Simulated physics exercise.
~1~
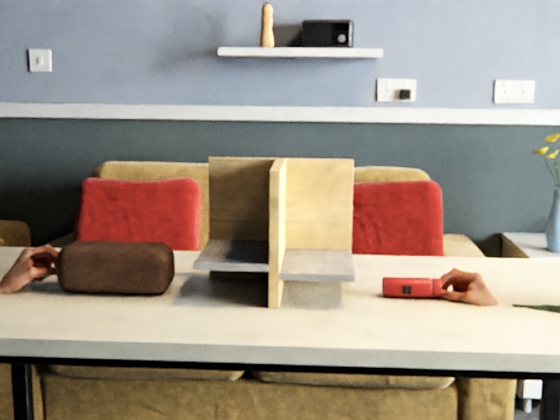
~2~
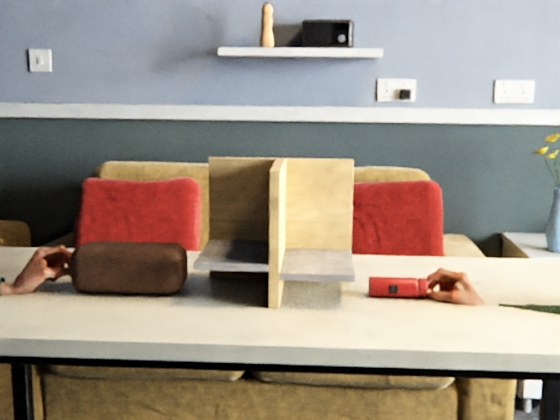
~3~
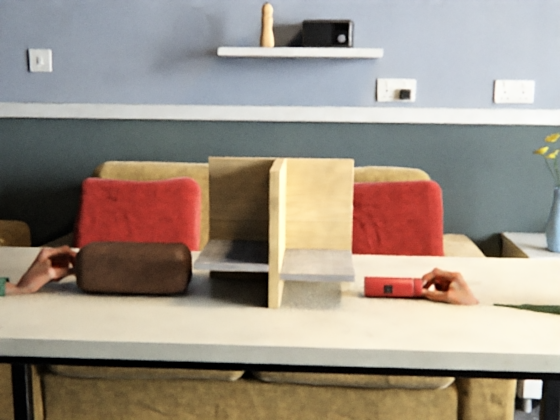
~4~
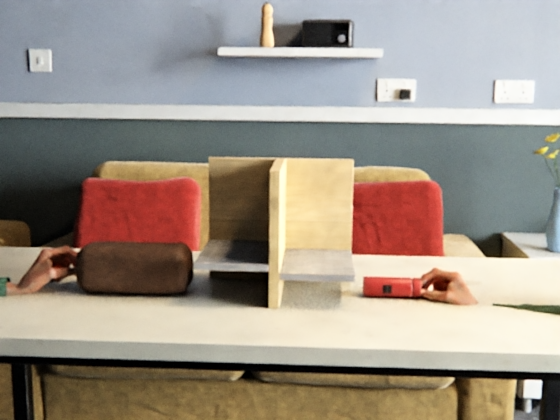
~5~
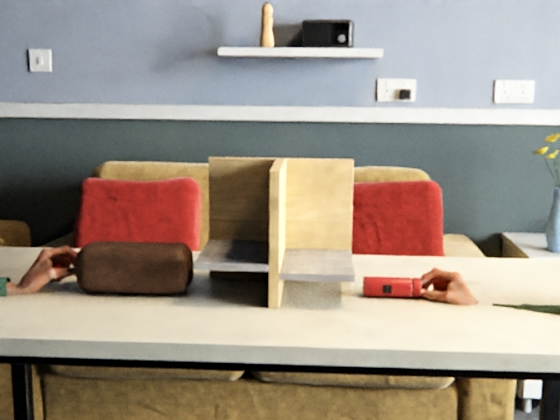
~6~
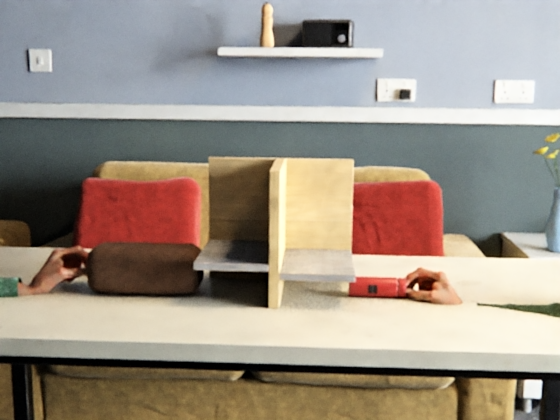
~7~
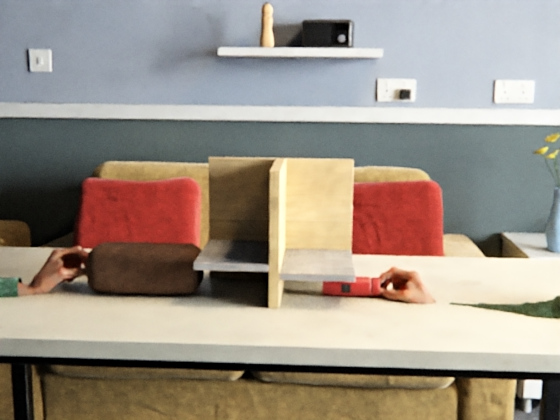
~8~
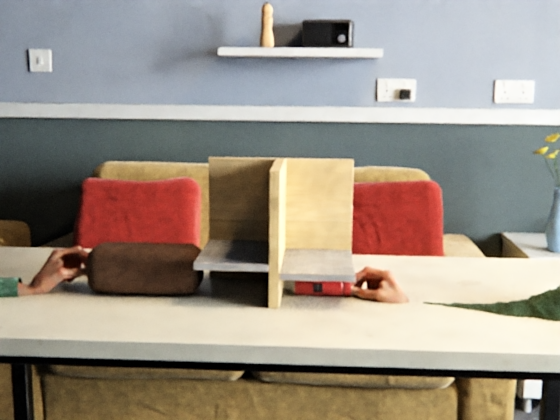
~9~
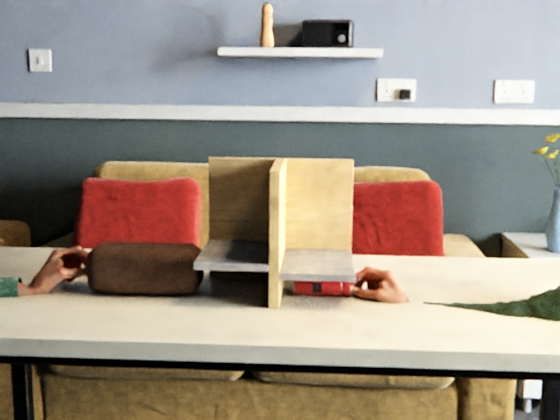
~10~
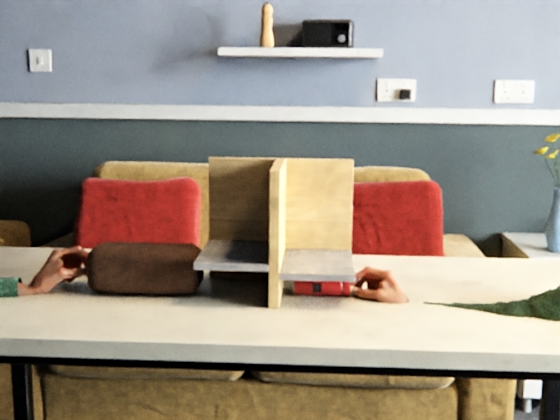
In the video, two hands on a white table push a brown loaf-like object from the left and a small red cylinder from the right toward a wooden rack; the brown object stops at the left shelf, while the red one slides under the right shelf.
